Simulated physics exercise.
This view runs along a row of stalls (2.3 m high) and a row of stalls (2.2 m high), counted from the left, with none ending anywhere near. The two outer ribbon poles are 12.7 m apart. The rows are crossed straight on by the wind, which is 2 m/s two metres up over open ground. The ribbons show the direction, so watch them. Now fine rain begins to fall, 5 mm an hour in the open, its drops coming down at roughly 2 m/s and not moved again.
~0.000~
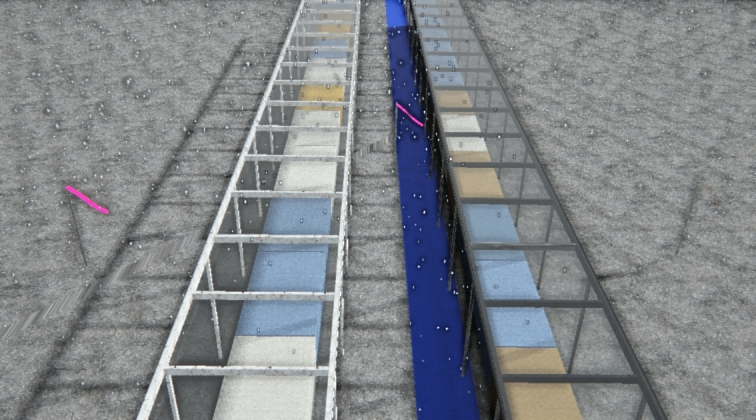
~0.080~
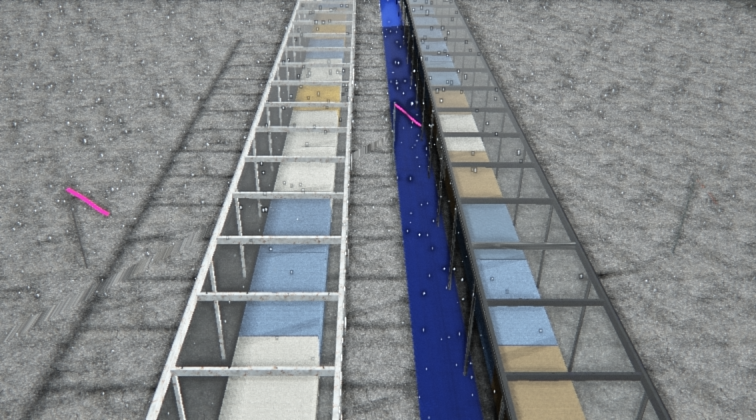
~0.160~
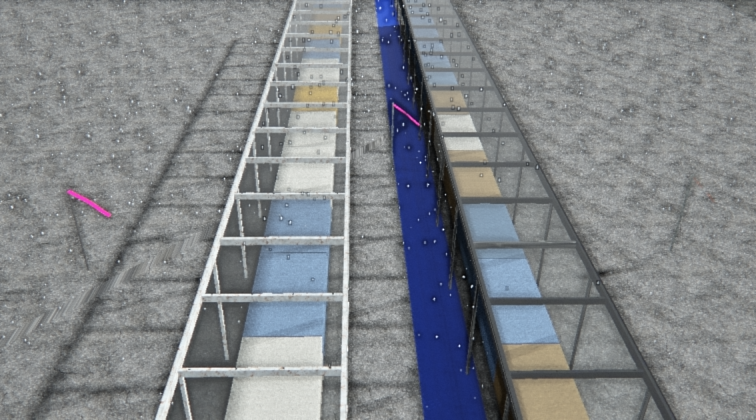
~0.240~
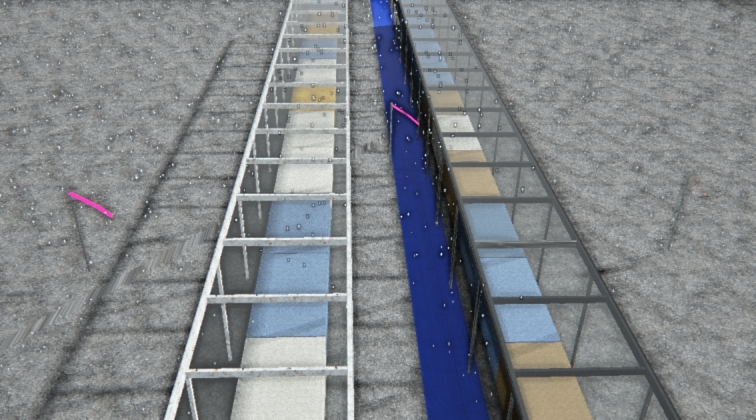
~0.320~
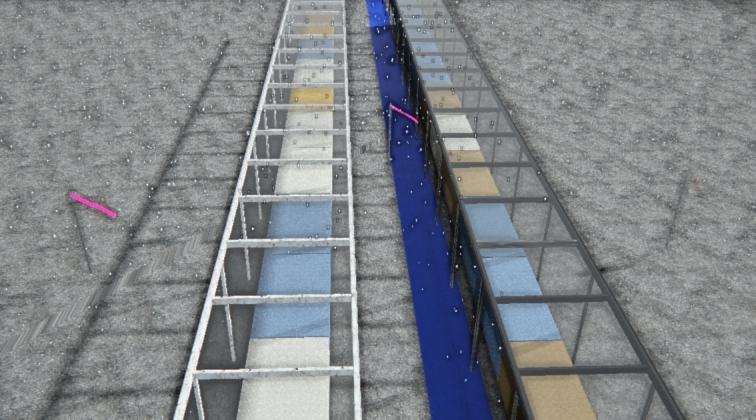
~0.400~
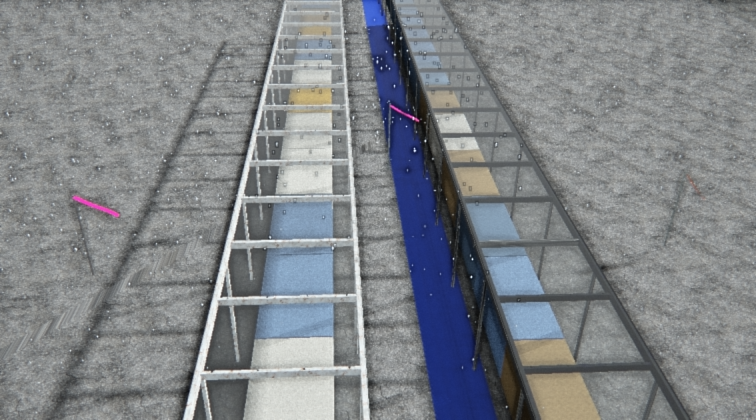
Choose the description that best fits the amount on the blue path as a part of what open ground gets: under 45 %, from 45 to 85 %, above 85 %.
From 45 to 85 %.
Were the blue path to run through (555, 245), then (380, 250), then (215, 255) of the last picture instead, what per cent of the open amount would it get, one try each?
About 10 %, 0 %, 100 %.
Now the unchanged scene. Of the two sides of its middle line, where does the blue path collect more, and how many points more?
Rightward half gets more, roughly 45 points.
After 10 minutes open ground has 0.8 mm and the blue path 0.6 mm.
After 30 minutes open ground has 2.5 mm and the blue path 1.8 mm.
After 60 minutes open ground has 5.0 mm and the blue path 3.6 mm, so the blue path has 72 % of the open amount; the left half of it has 50 %, the right half 94 %.
